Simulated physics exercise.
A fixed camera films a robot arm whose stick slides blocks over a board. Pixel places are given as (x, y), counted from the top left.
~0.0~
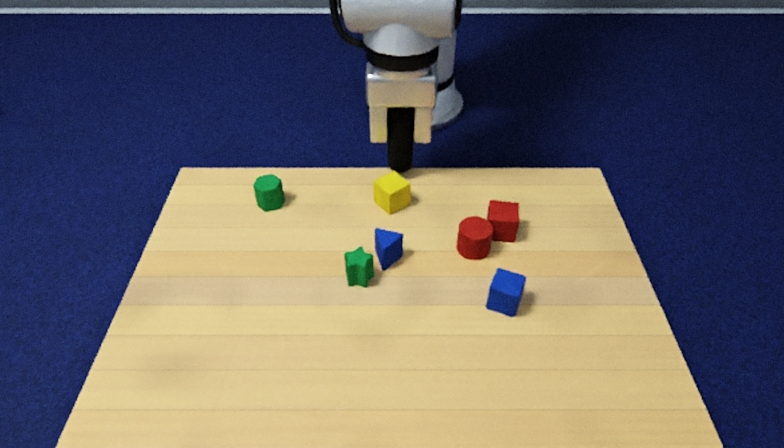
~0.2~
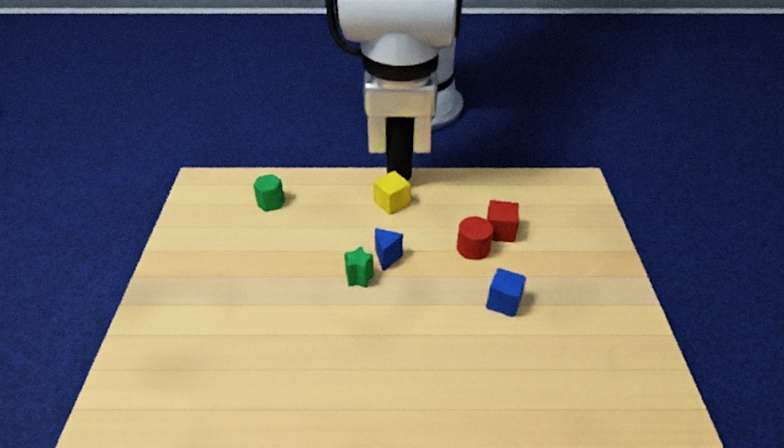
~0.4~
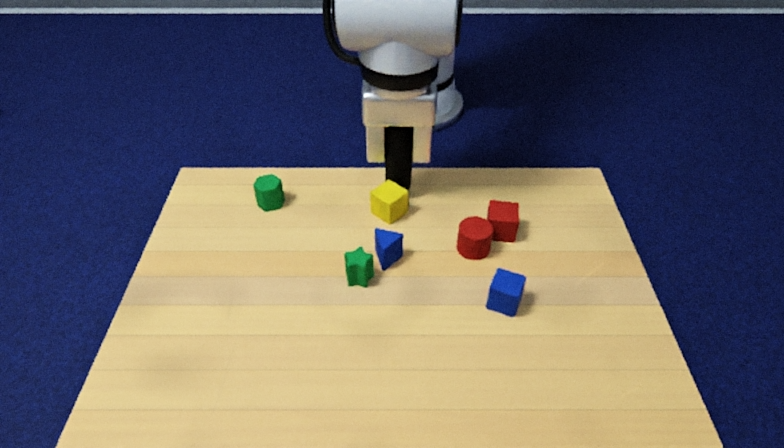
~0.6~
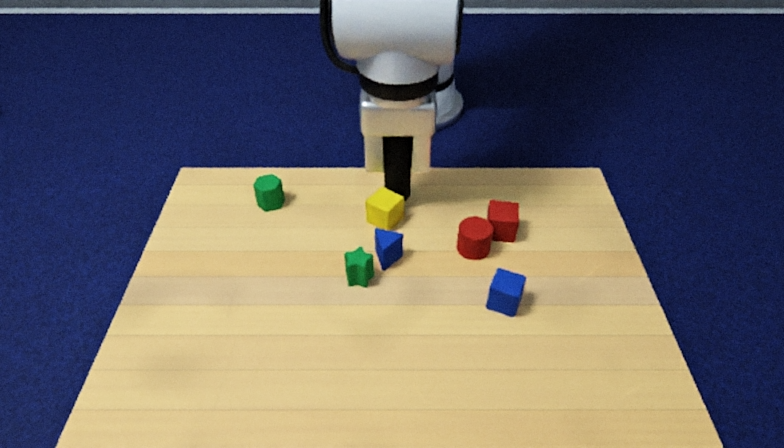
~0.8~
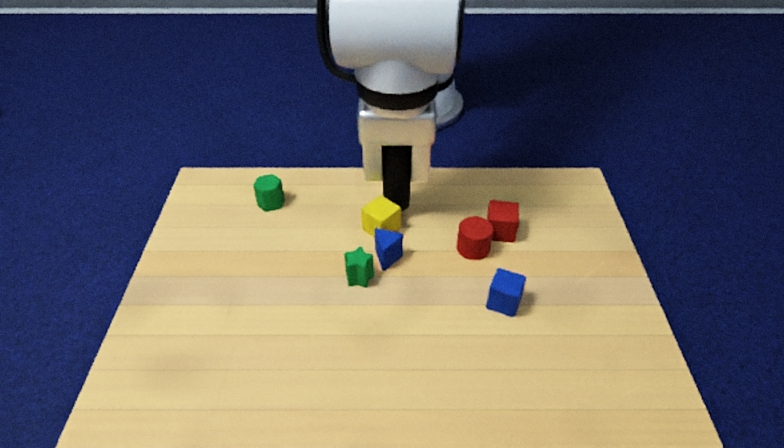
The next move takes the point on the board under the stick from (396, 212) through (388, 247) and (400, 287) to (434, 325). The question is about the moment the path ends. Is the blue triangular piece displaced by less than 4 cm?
The answer is no.
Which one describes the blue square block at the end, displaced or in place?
That block remains where it is.
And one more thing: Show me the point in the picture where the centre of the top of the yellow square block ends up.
(357, 233)
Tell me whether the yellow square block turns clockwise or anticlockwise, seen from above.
The block turns clockwise.
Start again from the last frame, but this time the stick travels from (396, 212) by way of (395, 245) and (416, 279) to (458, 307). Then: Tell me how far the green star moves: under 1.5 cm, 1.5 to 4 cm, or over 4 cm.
Once the path ends, it will sit under 1.5 cm from where it is now.
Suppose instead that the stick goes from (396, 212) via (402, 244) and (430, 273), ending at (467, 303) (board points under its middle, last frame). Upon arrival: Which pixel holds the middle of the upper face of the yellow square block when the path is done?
That would be at about pixel (371, 221).
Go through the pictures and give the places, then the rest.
Stick tip (400, 165); block tops, green star (358, 256); yellow square block (392, 182); blue triangular piece (387, 237); blue square block (509, 281), in the first picture.
Stick (399, 175); blocks unchanged, in the second picture.
Stick (398, 185); yellow square block (389, 191), in the third picture.
Stick (397, 194); yellow square block (385, 198), in the fourth picture.
Stick (396, 204); green star (358, 256); yellow square block (381, 207); blue triangular piece (387, 237); blue square block (509, 281), in the fifth picture.
What follows on the original path. One third of the way, stick (388, 239); yellow square block (358, 231), turned 30° clockwise; blue triangular piece (384, 245), turned 30° anticlockwise.
Two thirds of the way, stick (400, 278); yellow square block (357, 233), turned 35° clockwise; blue triangular piece (380, 279), turned 30° clockwise.
At the end, stick (435, 317); green star in place; yellow square block (357, 233), turned 35° clockwise; blue triangular piece (380, 281), turned 40° clockwise; blue square block in place.
